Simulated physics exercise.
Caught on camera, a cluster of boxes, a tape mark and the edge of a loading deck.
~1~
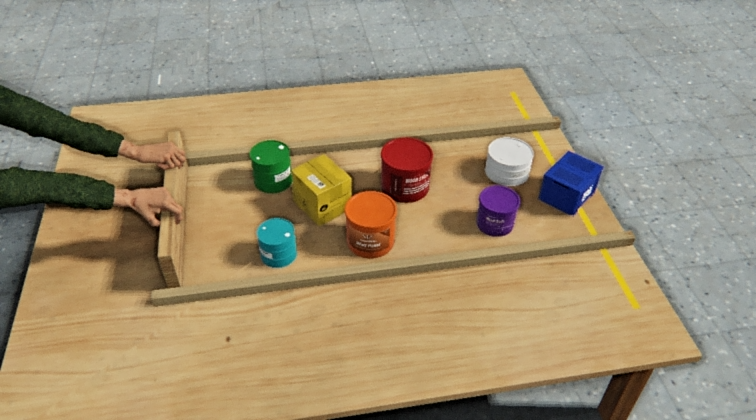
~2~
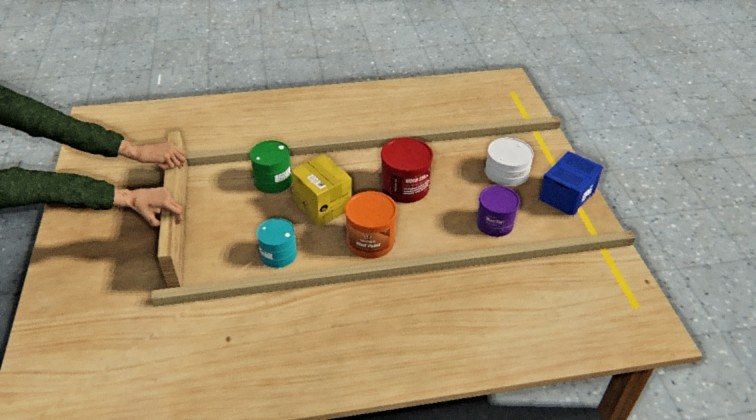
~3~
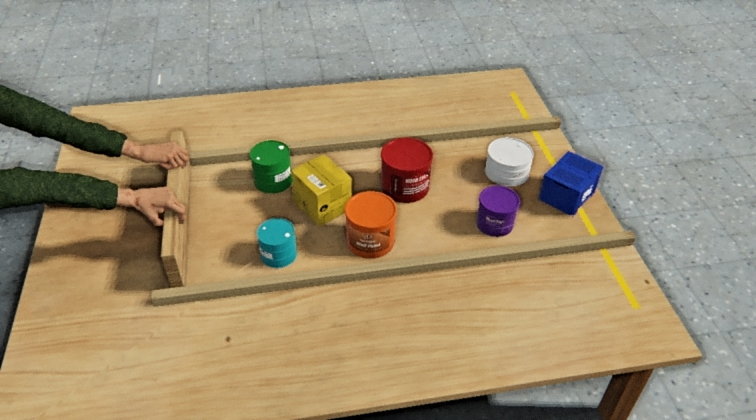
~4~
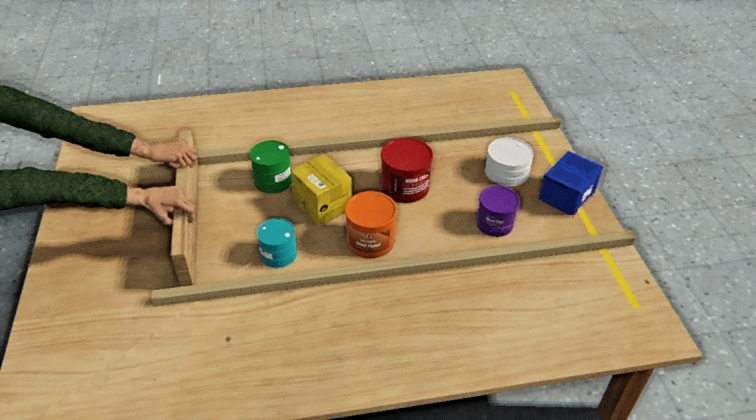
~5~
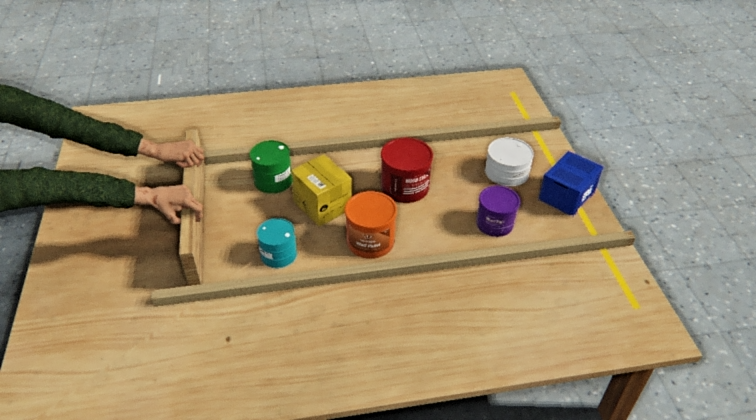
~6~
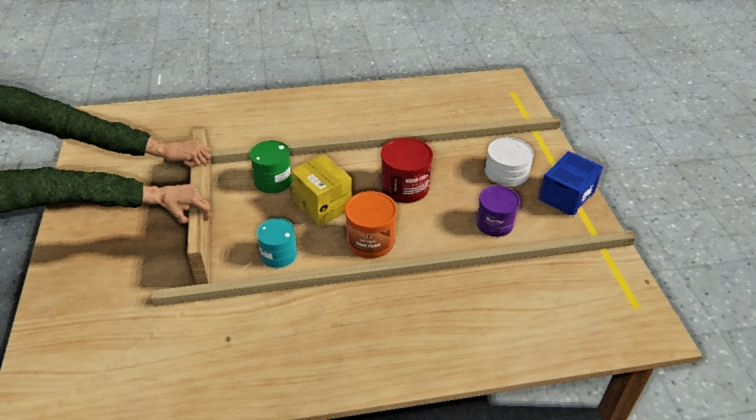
Two hands in dark green sleeves grip a wooden plank at the left of a tabletop lane between two rails, seen from above at an angle over a grey tiled floor. Green and turquoise tubs, a yellow box, red and orange tubs, white and purple tubs and a blue box stretch rightward toward a yellow line. The hands slide the plank slightly right, while the containers and camera stay still.
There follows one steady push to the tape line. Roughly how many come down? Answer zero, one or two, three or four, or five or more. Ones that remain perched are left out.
Five or more.
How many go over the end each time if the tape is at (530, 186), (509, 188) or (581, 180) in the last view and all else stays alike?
The counts come to 3, then 3, then 8.
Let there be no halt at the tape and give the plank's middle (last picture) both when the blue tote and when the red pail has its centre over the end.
I reckon its middle sits around (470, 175) and then around (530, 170).
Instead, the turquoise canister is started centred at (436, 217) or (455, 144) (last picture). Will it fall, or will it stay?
For the turquoise canister: It comes off, then it comes off.
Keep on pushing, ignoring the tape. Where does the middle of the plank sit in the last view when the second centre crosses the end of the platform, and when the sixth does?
At (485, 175) for the second, at (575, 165) for the sixth.
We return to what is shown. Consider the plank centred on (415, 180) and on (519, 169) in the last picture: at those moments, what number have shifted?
By the first moment it's 7, by the second it's 8.
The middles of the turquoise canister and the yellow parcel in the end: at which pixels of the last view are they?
The turquoise canister comes to rest at (604, 206), and the yellow parcel comes to rest at (588, 167).
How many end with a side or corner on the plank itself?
Contact count: 3.
Early on, none off yet; blue tote at rest near (570, 184); white canister at rest near (509, 162); purple pail at rest near (497, 212).
Finally, the number that fall off is five or more; lost, orange pail, red pail, purple pail, white canister and blue tote.
